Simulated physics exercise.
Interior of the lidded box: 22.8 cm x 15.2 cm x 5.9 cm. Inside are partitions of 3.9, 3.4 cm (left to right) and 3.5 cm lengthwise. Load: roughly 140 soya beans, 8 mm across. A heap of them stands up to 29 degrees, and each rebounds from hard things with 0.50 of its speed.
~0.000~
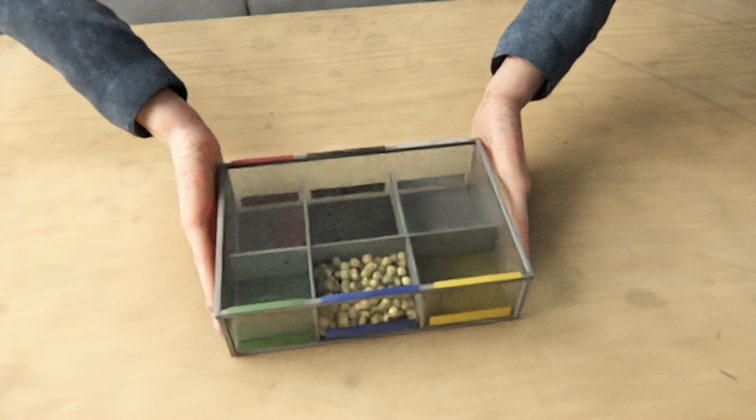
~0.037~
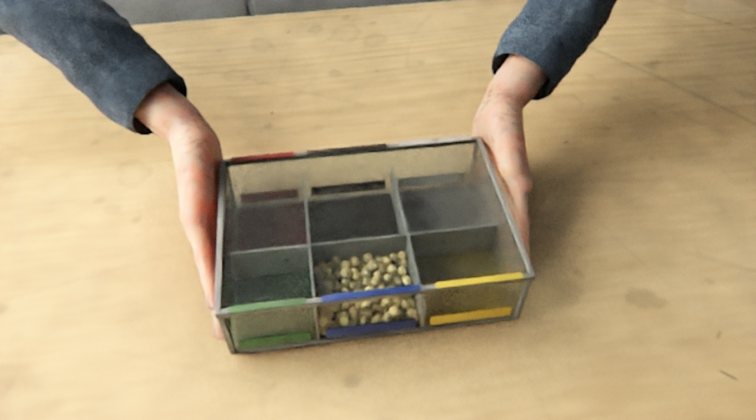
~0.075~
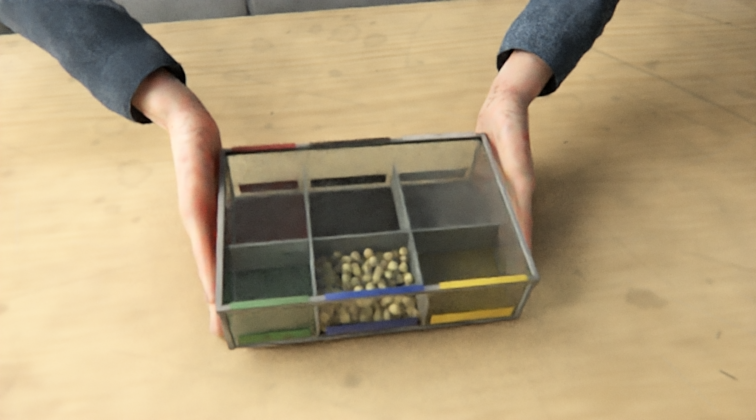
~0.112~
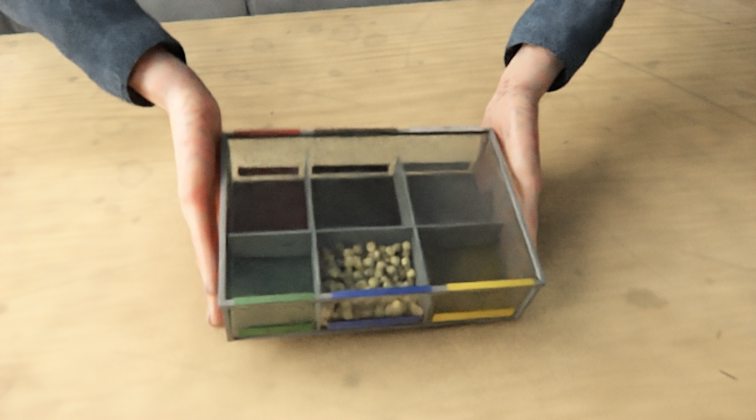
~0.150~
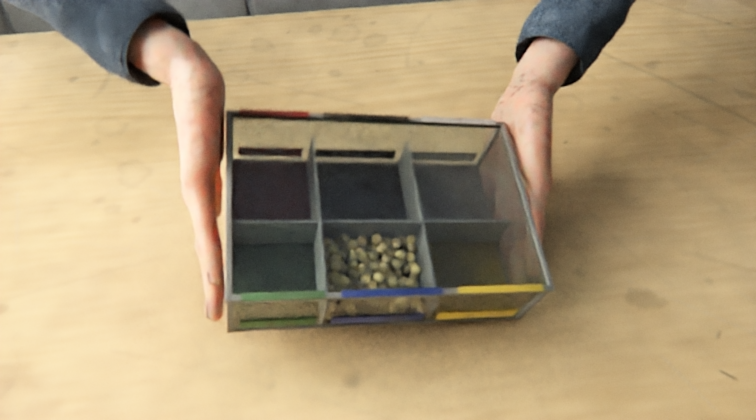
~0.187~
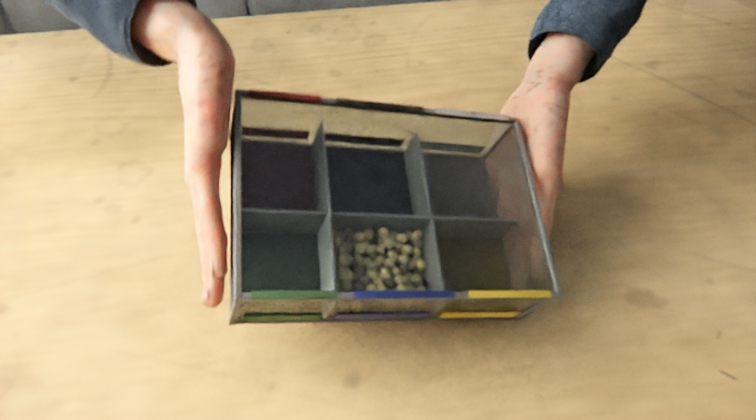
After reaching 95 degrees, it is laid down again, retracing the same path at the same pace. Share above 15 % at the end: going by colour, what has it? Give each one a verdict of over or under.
Outcome: Red: Does not qualify; blue: Qualifies; green: Does not qualify; yellow: Qualifies; white: Does not qualify; black: Does not qualify.
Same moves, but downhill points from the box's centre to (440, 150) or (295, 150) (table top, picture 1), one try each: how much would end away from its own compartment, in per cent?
Near 85 and 90 per cent, in that order.
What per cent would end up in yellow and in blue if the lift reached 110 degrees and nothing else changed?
In per cent, yellow 50 and blue 50.
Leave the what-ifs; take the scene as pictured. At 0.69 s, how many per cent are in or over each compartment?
Red 0 %, blue 80 %, green 0 %, yellow 20 %, white 0 %, black 0 %.
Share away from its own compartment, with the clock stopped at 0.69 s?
At that moment it's some 20 per cent.
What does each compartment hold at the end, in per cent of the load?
Final shares: Red 0 %; blue 50 %; green 0 %; yellow 50 %; white 0 %; black 0 %.
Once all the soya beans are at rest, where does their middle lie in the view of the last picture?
Once everything settles, the centre is around (411, 305).
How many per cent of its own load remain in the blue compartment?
That compartment keeps close to 50 per cent of its own pieces.
After 0.69 s, tilt 94 degrees; blue 80 %, yellow 20 %.
Then, at 1.03 s, tilt 40 degrees; blue 55 %, yellow 45 %.
After 1.46 s, tilt 0 degrees; blue 50 %, yellow 50 %.
In the end, at 1.9 s, red 0 %, blue 50 %, green 0 %, yellow 50 %, white 0 %, black 0 %.
